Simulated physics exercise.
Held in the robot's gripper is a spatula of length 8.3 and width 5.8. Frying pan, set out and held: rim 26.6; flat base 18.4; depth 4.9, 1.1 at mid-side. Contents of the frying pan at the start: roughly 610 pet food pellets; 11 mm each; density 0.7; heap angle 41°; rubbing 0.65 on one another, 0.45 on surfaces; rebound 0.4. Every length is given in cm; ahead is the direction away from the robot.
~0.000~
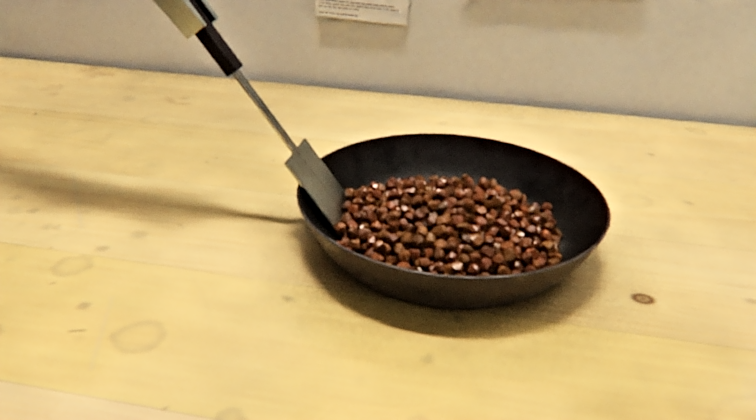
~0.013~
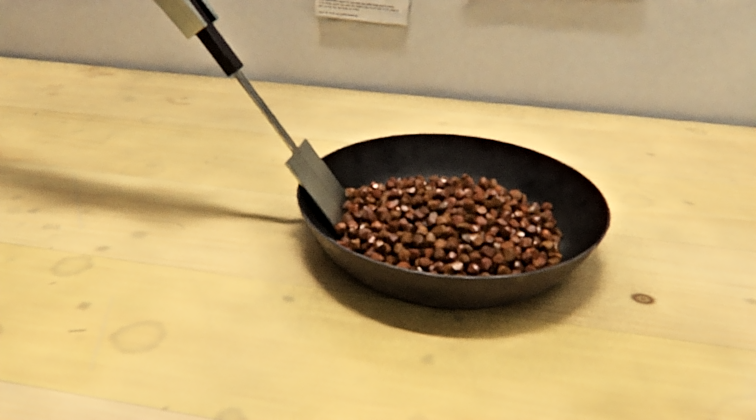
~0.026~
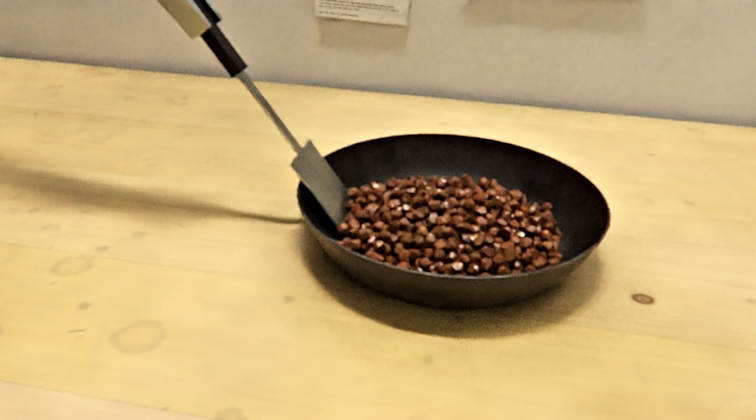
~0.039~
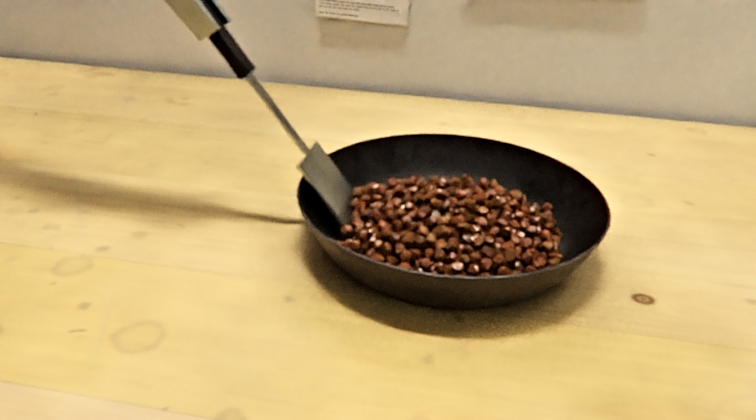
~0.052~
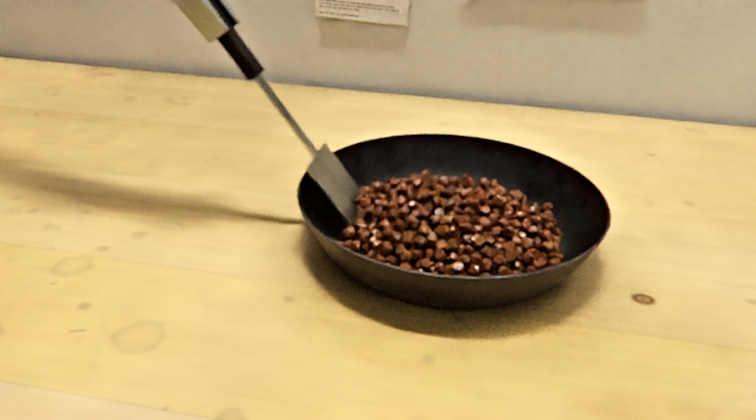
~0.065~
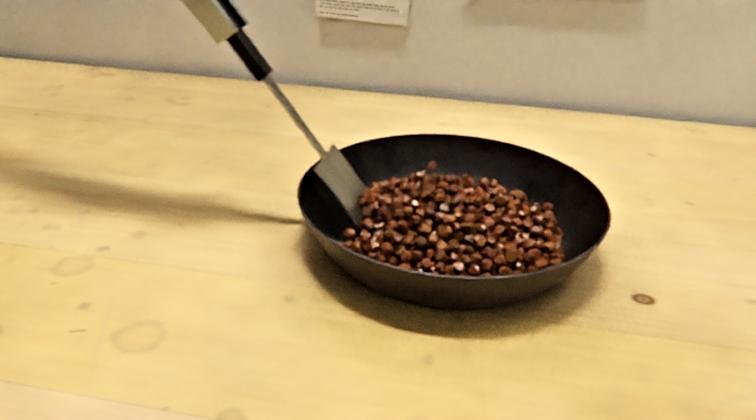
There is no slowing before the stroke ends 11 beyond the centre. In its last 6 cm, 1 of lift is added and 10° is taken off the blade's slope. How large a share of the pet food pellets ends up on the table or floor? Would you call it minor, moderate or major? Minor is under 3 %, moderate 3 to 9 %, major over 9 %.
I would call it major.
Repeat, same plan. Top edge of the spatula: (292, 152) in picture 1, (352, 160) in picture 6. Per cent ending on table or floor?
Around 25 per cent finishes there.
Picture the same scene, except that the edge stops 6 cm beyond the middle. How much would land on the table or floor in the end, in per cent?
Close to 0 per cent would end on the table or floor.
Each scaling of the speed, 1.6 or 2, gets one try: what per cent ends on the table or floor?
The two tries give roughly 25 and 25 in a hundred.
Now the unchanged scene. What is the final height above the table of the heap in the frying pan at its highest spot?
6.0 cm.
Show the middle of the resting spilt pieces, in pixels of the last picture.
Near (664, 267) in the last picture.
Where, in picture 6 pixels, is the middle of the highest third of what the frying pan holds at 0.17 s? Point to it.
Roughly pixel (488, 217).
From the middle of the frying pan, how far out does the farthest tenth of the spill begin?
Distance: Approx. 25 cm.
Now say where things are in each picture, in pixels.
Spatula top edge at (295, 150), sloping 53°; upper third of the load around (448, 214), from x 340 to 555, top at y 180; 611 in the frying pan, in the first frame.
Spatula top edge at (295, 150), sloping 53°; upper third of the load around (448, 214), from x 340 to 555, top at y 180, in the second frame.
Spatula top edge at (299, 151), sloping 53°; upper third of the load around (448, 214), from x 340 to 555, top at y 180, in the third frame.
Spatula top edge at (307, 153), sloping 53°; upper third of the load around (442, 213), from x 340 to 560, top at y 180, in the fourth frame.
Spatula top edge at (316, 154), sloping 53°; upper third of the load around (443, 212), from x 340 to 560, top at y 175, in the fifth frame.
Spatula top edge at (324, 156), sloping 53°; upper third of the load around (444, 211), from x 340 to 560, top at y 165; 611 in the frying pan, in the sixth frame.
After 0.17 s, sloping 53°, highest piece 5 above the table; 611 in the frying pan.
After 0.28 s, sloping 50°, highest piece 6 above the table; 611 in the frying pan.
After 0.54 s, sloping 43°, highest piece 7 above the table; 503 in the frying pan, 86 on the table or floor, 22 on the blade or in flight.
After 1.59 s, sloping 43°, highest piece 6 above the table; 503 in the frying pan, 108 on the table or floor.
At rest, 503 in the frying pan, 108 on the table or floor. That is 18 % on the table or floor.
